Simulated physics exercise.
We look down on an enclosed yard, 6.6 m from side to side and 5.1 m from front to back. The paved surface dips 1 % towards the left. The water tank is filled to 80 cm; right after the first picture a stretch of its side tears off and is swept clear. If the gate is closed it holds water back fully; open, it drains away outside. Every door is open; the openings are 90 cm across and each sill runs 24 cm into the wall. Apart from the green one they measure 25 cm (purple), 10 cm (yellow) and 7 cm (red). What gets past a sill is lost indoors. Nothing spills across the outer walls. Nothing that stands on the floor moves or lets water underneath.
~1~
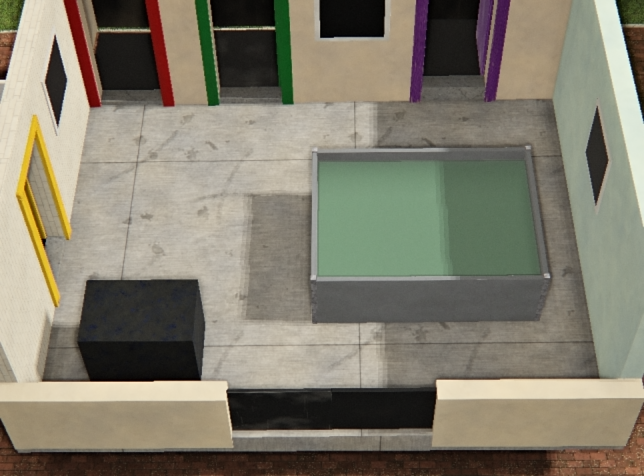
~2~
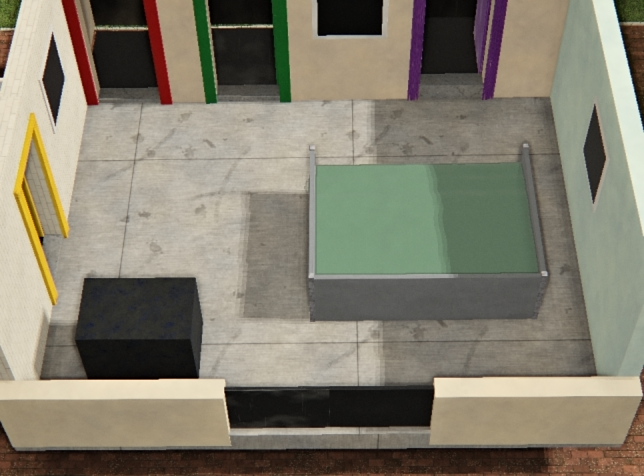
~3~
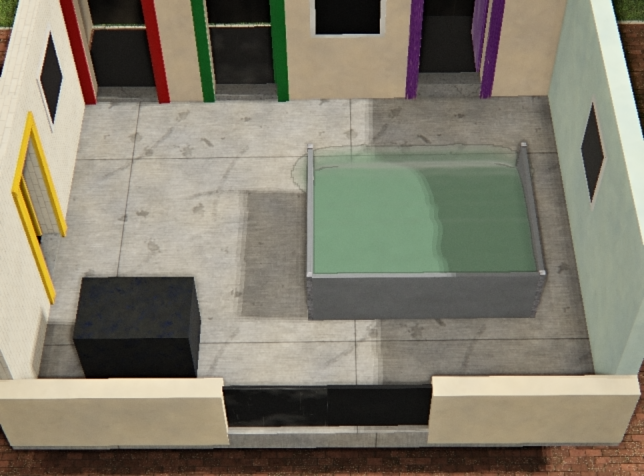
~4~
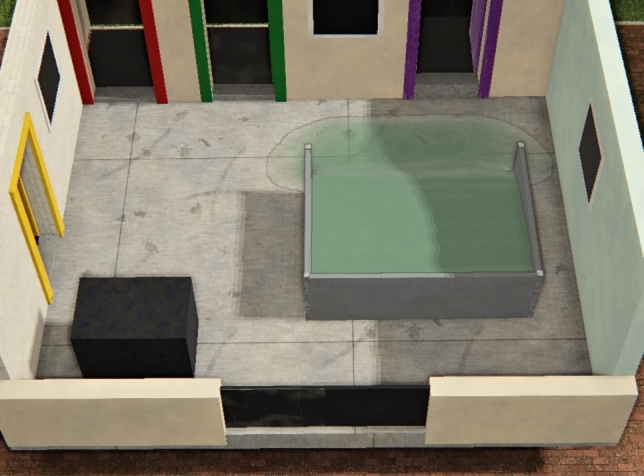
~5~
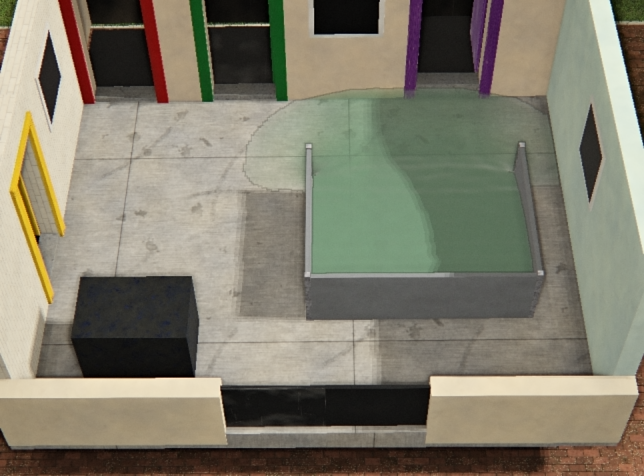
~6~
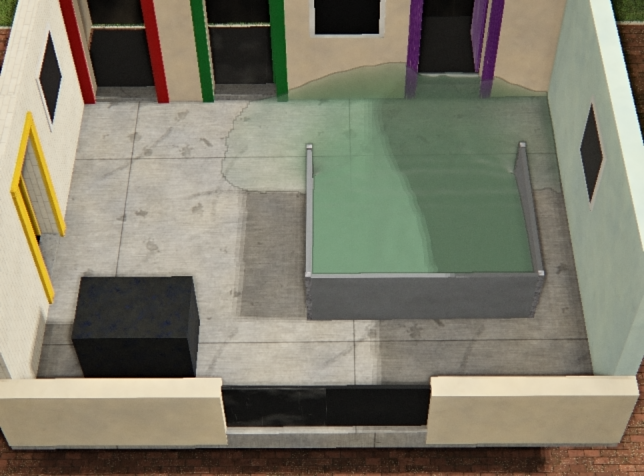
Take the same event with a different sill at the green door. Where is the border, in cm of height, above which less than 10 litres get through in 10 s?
At least 22 cm or so.
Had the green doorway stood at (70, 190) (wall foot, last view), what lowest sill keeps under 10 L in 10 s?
Roughly 24 cm.
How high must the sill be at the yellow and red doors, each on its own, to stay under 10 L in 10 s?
About 13.5 cm at yellow and 26 cm at red.
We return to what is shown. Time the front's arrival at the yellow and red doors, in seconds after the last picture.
Yellow 2.0 s, red 0.7 s.
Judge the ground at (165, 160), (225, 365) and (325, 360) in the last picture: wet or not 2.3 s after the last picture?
In turn: Under water, not reached, still dry.
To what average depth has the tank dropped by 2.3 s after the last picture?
Some 16 cm.
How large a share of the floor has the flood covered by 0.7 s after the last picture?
Near 30 per cent is wet.
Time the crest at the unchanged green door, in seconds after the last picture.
At about 1.0 s.
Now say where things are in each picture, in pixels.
Still water, 80 cm deep, in the water tank at (425, 215); the green door at (246, 51) is dry, in the first picture.
Water pours out on the far side and has run 0.3 m, to a hidden place; about 10 cm deep outside, 80 cm at the back, in the second picture.
Water pours out on the far side and has run 0.8 m, to a hidden place; about 15 cm deep outside, 80 cm at the back, in the third picture.
Water pours out on the far side and has run 1.4 m, to (379, 119); about 13 cm deep outside, 76 cm at the back, in the fourth picture.
The gap is on the far side, the front 1.7 m out at (510, 98); the back of the water tank holds 68 cm, in the fifth picture.
The front is at (443, 75), 2.0 m from the gap on the far side; 7.1 m2 of floor is wet, 68 cm left at the back; 0.2 m in a straight line remain to the green door at (241, 48), in the sixth picture.
Then, 0.7 s after the last picture water covers 30 % of the floor, deepest (57 cm) near (388, 109); 20 cm at the green door, 11 litres in over its 9 cm sill.
Then, 2.3 s after the last picture water covers 60 % of the floor, deepest (36 cm) near (80, 132); 16 cm at the green door, 78 litres in over its 9 cm sill.
Then, 9.3 s after the last picture water covers 100 % of the floor, deepest (22 cm) near (85, 104); 12 cm at the green door, 159 litres in over its 9 cm sill.
At the green door as built, the water peaked near 22 cm, 1.1 s after the last picture.
With a sill of 20 cm, 15 litres would have come in within the 10 s; with 27.5 cm, 1 litre. So under 10 litres takes about 22 cm.
